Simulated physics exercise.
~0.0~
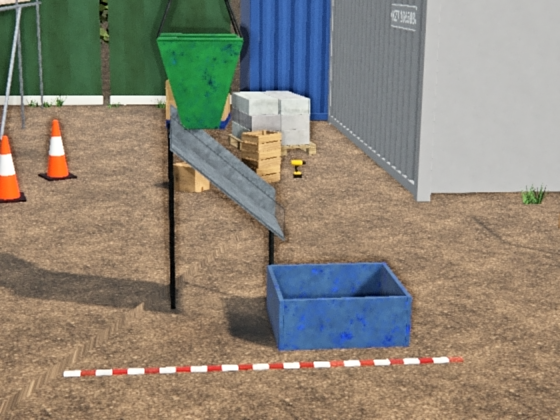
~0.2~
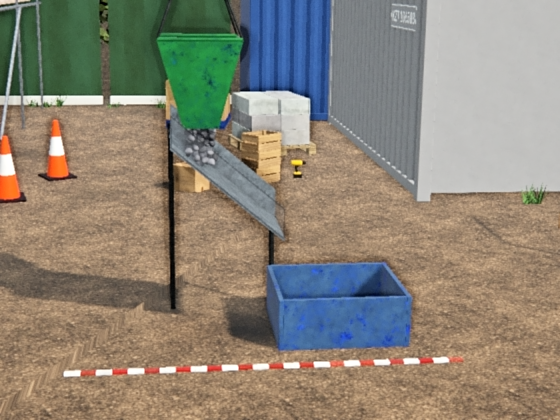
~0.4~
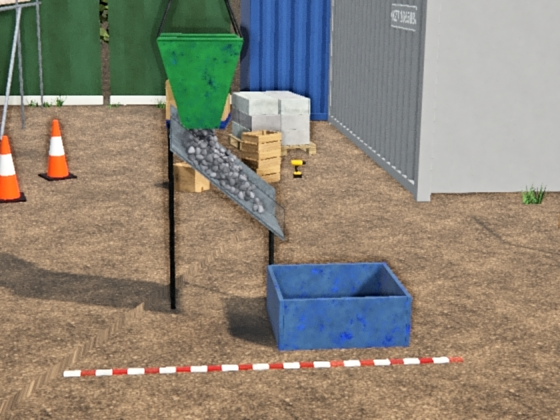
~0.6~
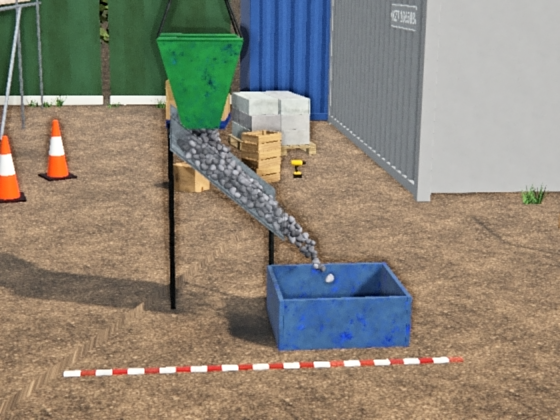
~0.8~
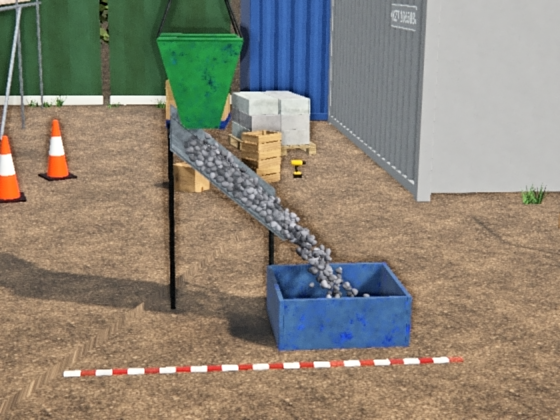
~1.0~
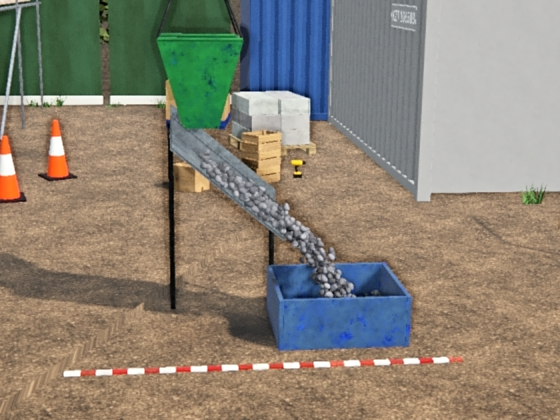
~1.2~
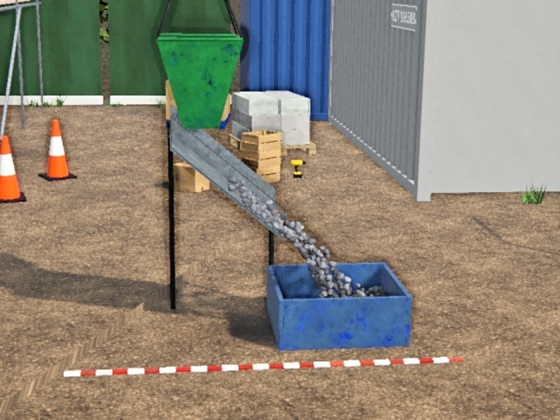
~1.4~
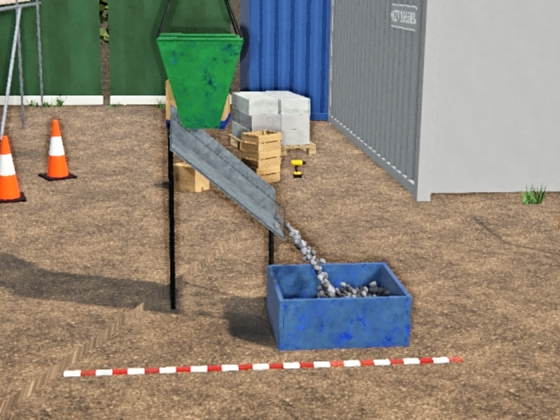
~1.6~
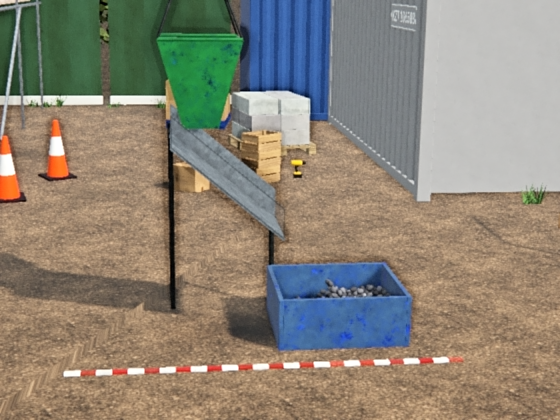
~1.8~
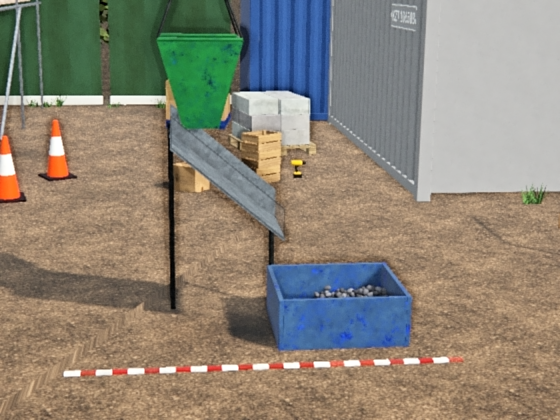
A green skip hangs over a sloping grey steel chute on thin black legs, with an open blue bin on the bare brown ground below to the right. The fixed, slightly raised view of the yard also takes in orange and white cones at left, a grey container at right, pale blocks and wooden crates behind, and a red and white staff in front. Grey stones spill from beneath the skip and slide down the chute to the right. They pour off its lower edge into the bin as the chute empties from the top. The last stones drop in, leaving a low heap inside the bin and the chute bare.
